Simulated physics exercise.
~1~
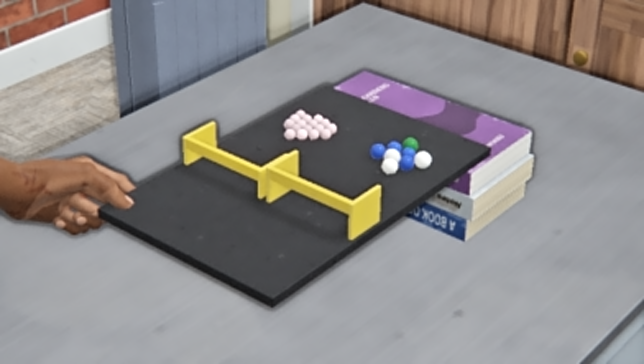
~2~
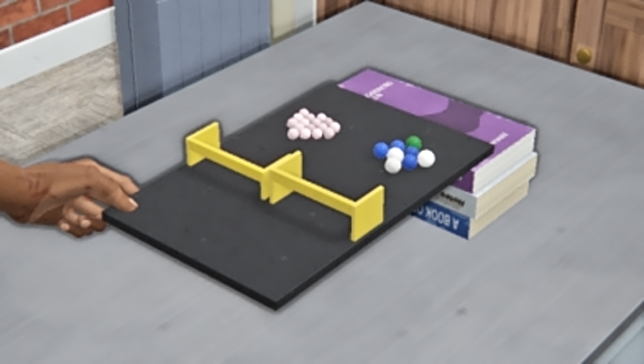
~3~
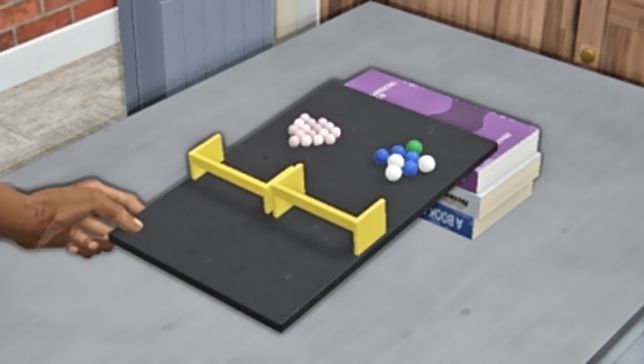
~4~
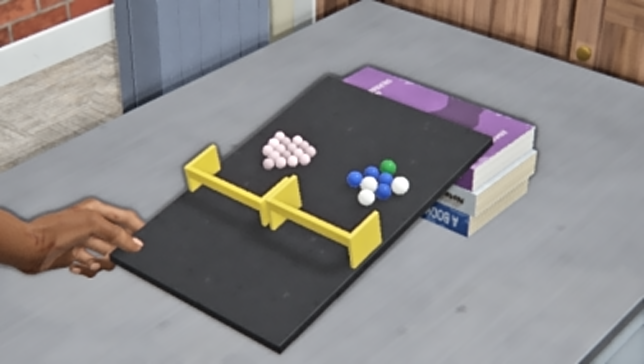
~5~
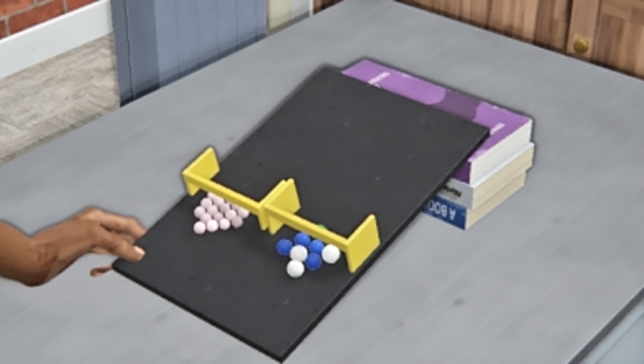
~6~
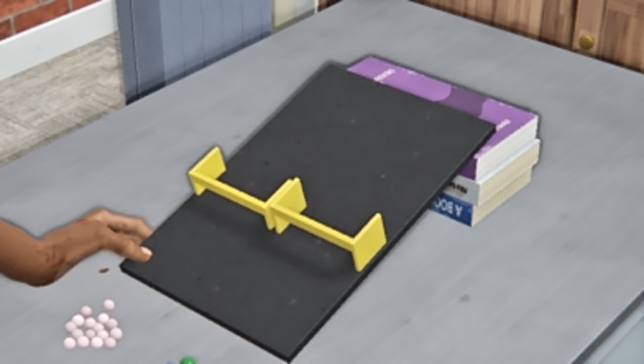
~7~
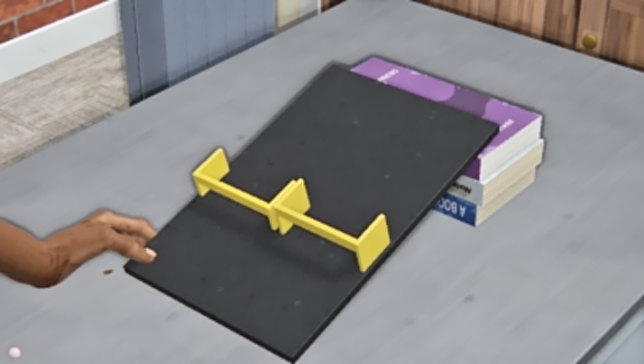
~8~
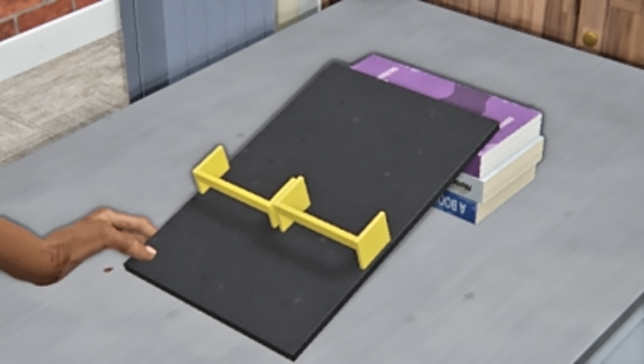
At first, a hand at the left holds up one end of a black board whose other end rests on a stack of books, with a cluster of pale pink balls and a cluster of blue, white and green ones lying above two yellow gates. The hand lowers its end to the grey tabletop, and the board becomes a ramp. Both clusters start rolling down toward the gates. They pass beneath the yellow bars and carry on down the lower part of the board. The balls then roll off onto the table and out of view, leaving the sloping board empty beside the hand.
